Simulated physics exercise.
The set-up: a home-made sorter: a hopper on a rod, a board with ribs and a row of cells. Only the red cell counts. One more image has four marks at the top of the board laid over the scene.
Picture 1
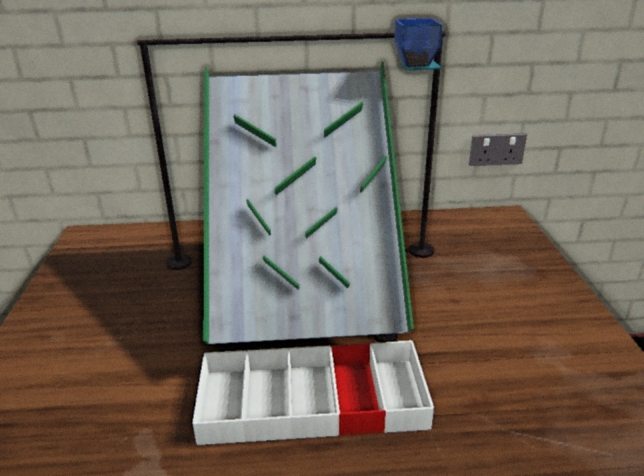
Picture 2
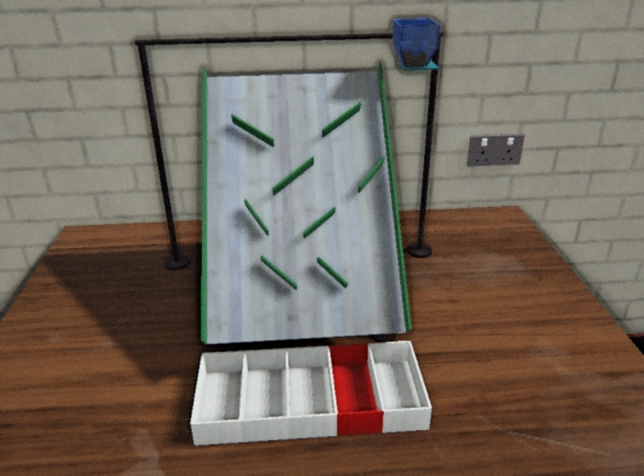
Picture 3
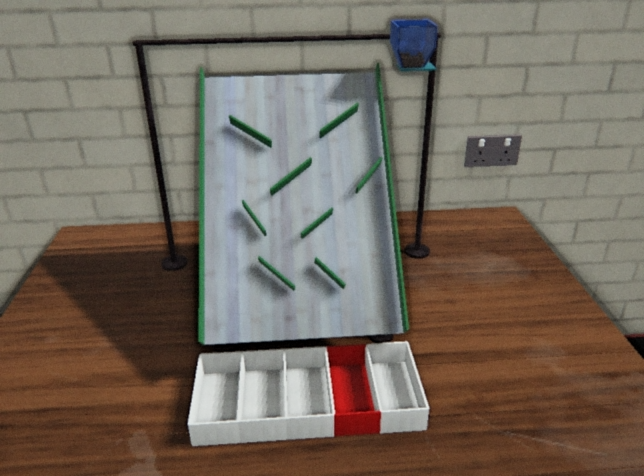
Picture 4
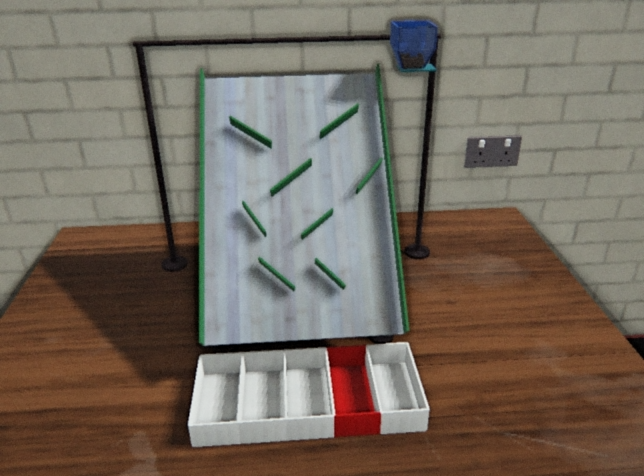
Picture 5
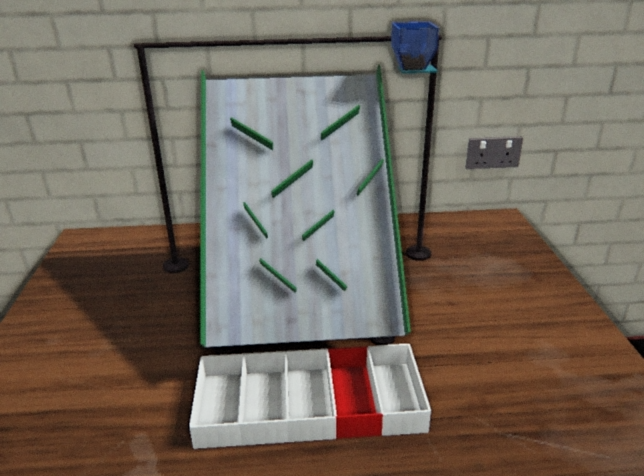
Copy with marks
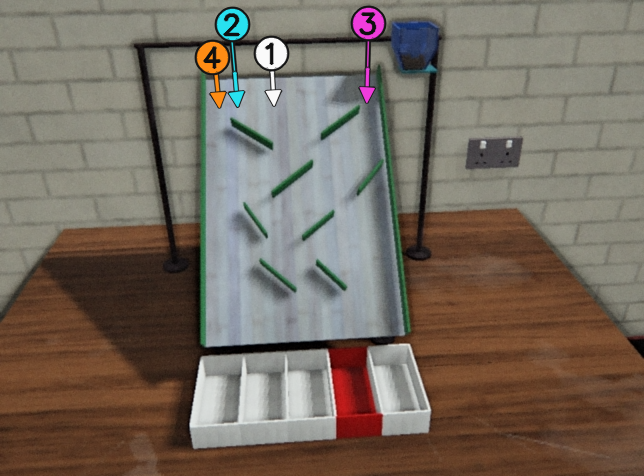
On a wooden table, a ribbed board stands still above a row of cells.
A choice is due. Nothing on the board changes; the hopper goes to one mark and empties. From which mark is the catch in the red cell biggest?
Choose 1.
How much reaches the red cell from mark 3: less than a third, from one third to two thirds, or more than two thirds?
It is less than a third.
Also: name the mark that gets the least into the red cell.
4.
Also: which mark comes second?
Here it is mark 2.
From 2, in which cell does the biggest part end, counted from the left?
The fourth.
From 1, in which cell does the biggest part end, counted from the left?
The fourth.
On the marked copy, mark 1 meets the board at (273, 100); mark 2 meets the board at (237, 101); mark 3 meets the board at (366, 97); mark 4 meets the board at (218, 102).
Choosing 1, about two thirds in the red cell, about a quarter in other cells, a small part outside the box.
Choosing 2, about half in the red cell, about a third in other cells, about a quarter outside the box.
Choosing 3, about a quarter in the red cell, about two thirds in other cells, a stray few held on the board, a small part outside the box.
Choosing 4, a stray few in the red cell, about two thirds in other cells, about a quarter outside the box.
